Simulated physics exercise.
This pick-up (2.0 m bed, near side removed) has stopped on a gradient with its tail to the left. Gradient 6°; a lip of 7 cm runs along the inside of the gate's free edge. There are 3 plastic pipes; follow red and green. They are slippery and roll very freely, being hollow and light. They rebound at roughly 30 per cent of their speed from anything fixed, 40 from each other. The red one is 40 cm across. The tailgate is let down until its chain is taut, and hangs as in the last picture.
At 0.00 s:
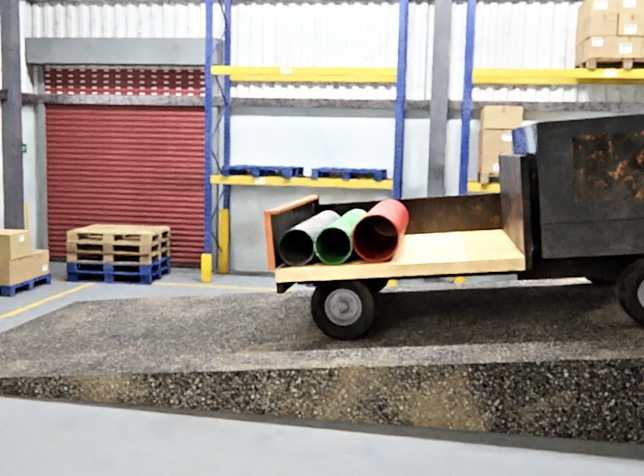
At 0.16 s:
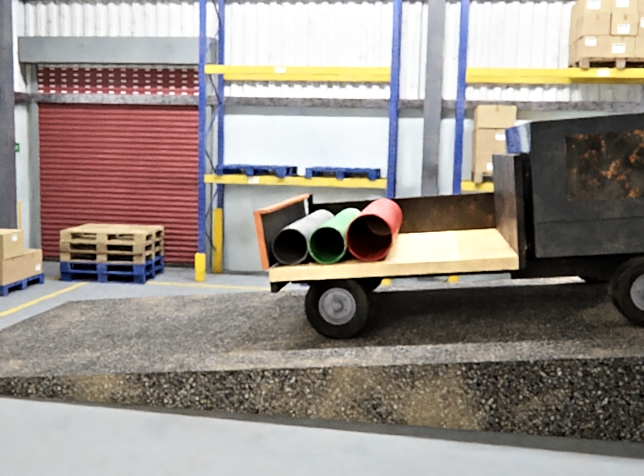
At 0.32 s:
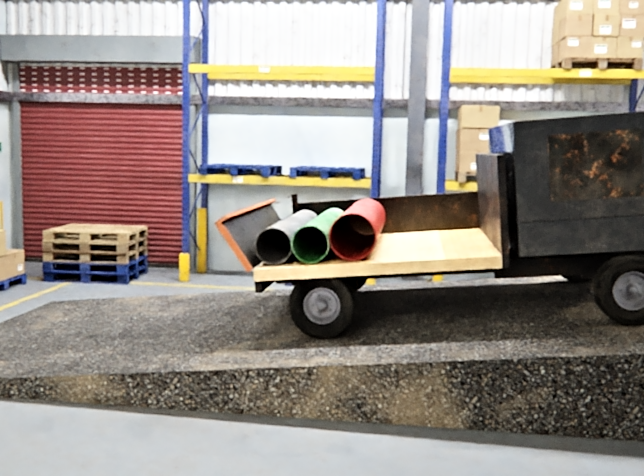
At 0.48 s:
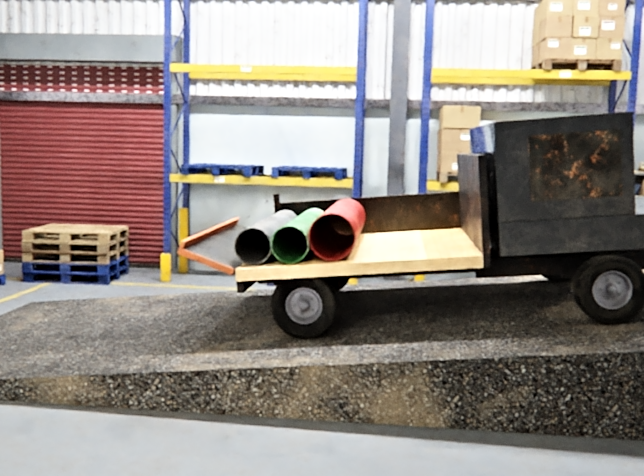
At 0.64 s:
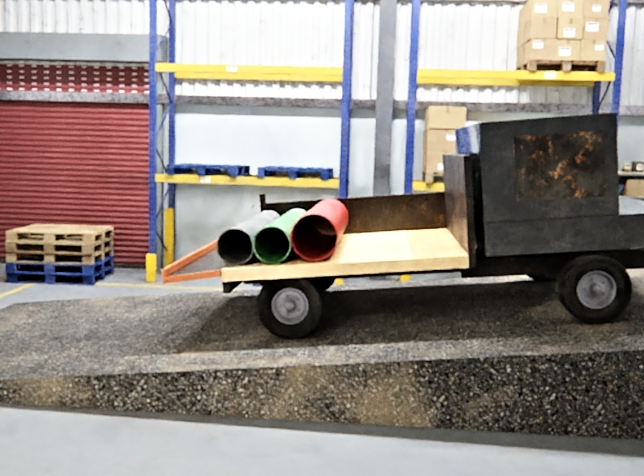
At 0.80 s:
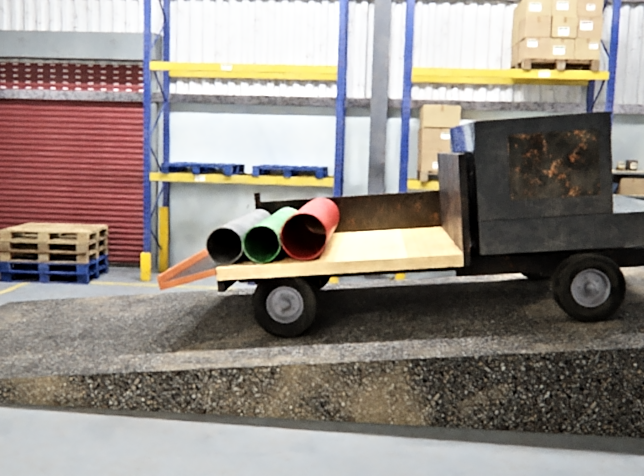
In this clip, the orange-edged tailgate of a pick-up on a slope swings outward and down at the left to slightly below level, while grey, green and red pipes stay in place on the bed and the view shifts right.
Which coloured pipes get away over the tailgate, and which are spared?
The red one drops off the back; the green one drops off the back.
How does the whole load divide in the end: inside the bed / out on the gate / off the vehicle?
0, 0 and 3.
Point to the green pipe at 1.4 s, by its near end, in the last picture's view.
At about (231, 246).
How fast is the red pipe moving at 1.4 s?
Roughly 0.6 m/s.
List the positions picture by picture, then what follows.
The first frame shows red (375, 238), green (333, 246); gate 84° above level, tip at (267, 213); 3 of the 3 make up the bottom layer on the bed.
The second frame shows red (369, 238), green (327, 245); gate 80° above level, tip at (257, 213).
The third frame shows red (352, 237), green (310, 244); gate 54° above level, tip at (218, 223).
The fourth frame shows red (332, 237), green (290, 245); gate 19° above level, tip at (181, 251).
The fifth frame shows red (314, 238), green (272, 245); gate 10° below level, tip at (165, 280).
The sixth frame shows red (304, 237), green (262, 244); gate 18° below level, tip at (162, 287).
By 1.4 s, red is on the bed, 45 cm short of the hinge, rolling left; green is on the bed, 10 cm short of the hinge, rolling left; 0 gone off the back.
By 2.0 s, red is on the bed, 5 cm short of the hinge, rolling left; green is on the gate, 35 cm past the hinge, rolling left; 1 gone off the back.
By 2.8 s, red is dropping off the gate; green is out on the ground; 3 gone off the back.
Finally (6.1 s), red is off the vehicle; green is out on the ground; 3 gone off the back.
